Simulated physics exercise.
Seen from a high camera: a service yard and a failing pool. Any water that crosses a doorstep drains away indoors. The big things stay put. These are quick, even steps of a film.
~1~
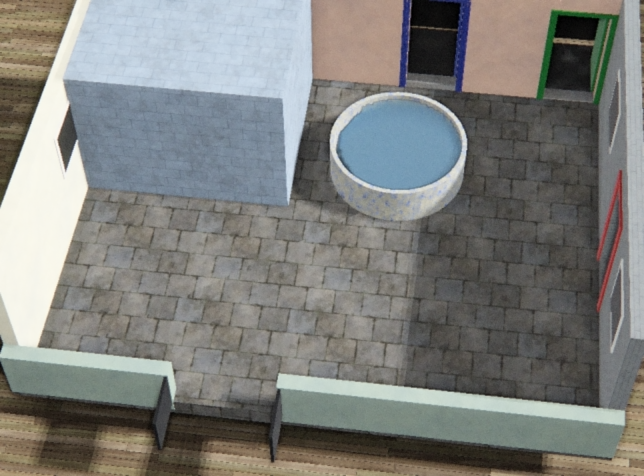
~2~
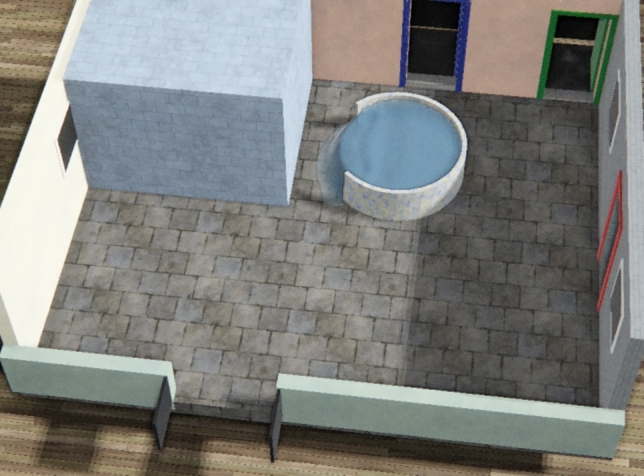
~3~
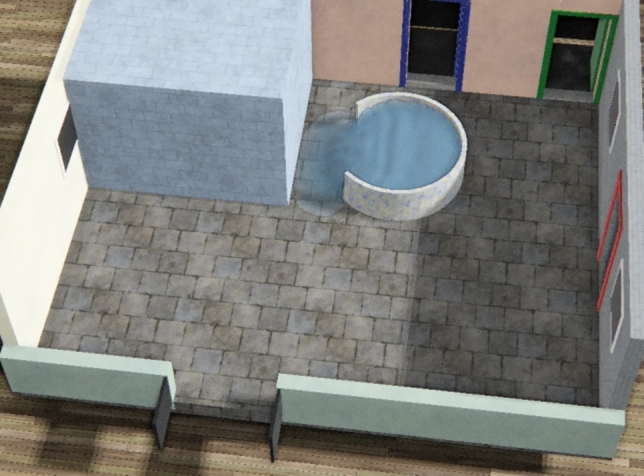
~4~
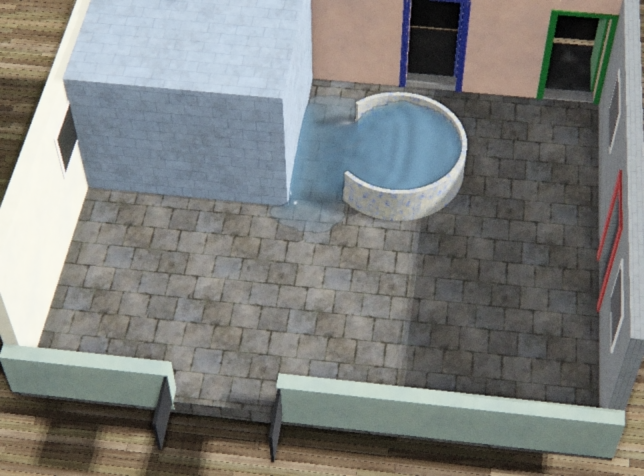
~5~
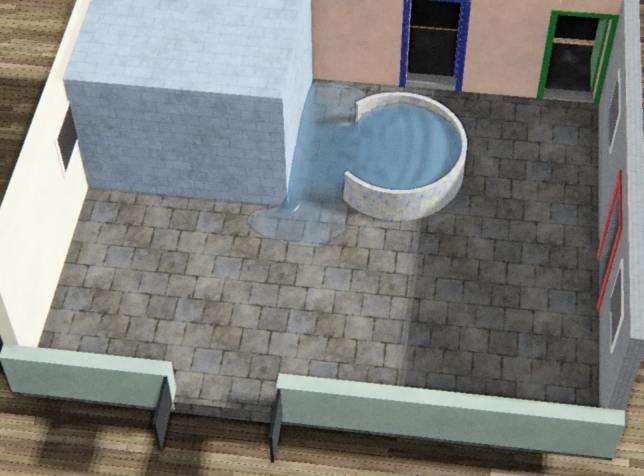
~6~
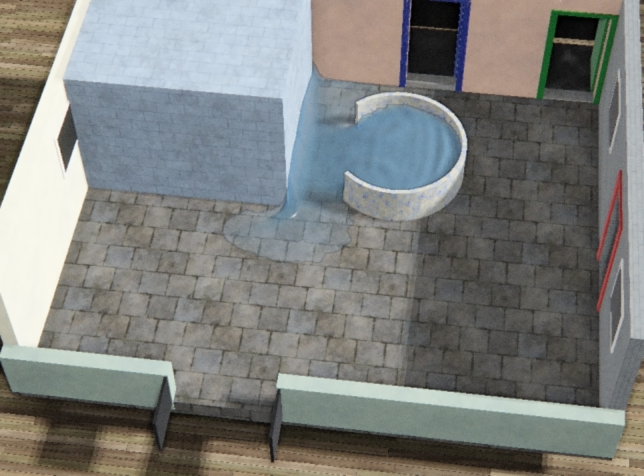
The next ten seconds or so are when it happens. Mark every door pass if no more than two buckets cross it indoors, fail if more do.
Marks: Blue door pass, green door fail, red door pass.
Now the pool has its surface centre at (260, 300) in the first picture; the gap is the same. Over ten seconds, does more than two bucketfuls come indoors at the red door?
As I read it, red door tops the mark.
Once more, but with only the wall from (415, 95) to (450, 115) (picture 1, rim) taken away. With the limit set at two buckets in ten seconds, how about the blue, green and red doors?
One by one: Blue door ends up above; green door ends up above; red door ends up below.
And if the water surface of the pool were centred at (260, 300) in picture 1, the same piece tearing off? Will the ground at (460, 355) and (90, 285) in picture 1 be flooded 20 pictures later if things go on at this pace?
The first spot is untouched and the second is swamped.
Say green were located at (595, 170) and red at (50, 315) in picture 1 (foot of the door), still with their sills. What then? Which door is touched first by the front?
Note: The door marked blue comes first.
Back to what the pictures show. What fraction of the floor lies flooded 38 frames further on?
About 75 per cent.
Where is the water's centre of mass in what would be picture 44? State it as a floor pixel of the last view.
Centre of mass: Roughly (391, 219).
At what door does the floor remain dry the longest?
My answer is the red-painted one.
A moment on, water covers 15 % of the floor; the blue door not reached, the green door not reached, the red door not reached.
Next, water covers 40 % of the floor; the blue door wet at the sill, nothing in, the green door not reached, the red door not reached.
Then, water covers 60 % of the floor; the blue door wet at the sill, nothing in, the green door under two buckets in, the red door not reached.
Later, water covers 75 % of the floor; the blue door wet at the sill, nothing in, the green door over two buckets in, the red door wet at the sill, nothing in.
In the end, water covers 95 % of the floor; the blue door wet at the sill, nothing in, the green door far over two buckets in, the red door wet at the sill, nothing in.
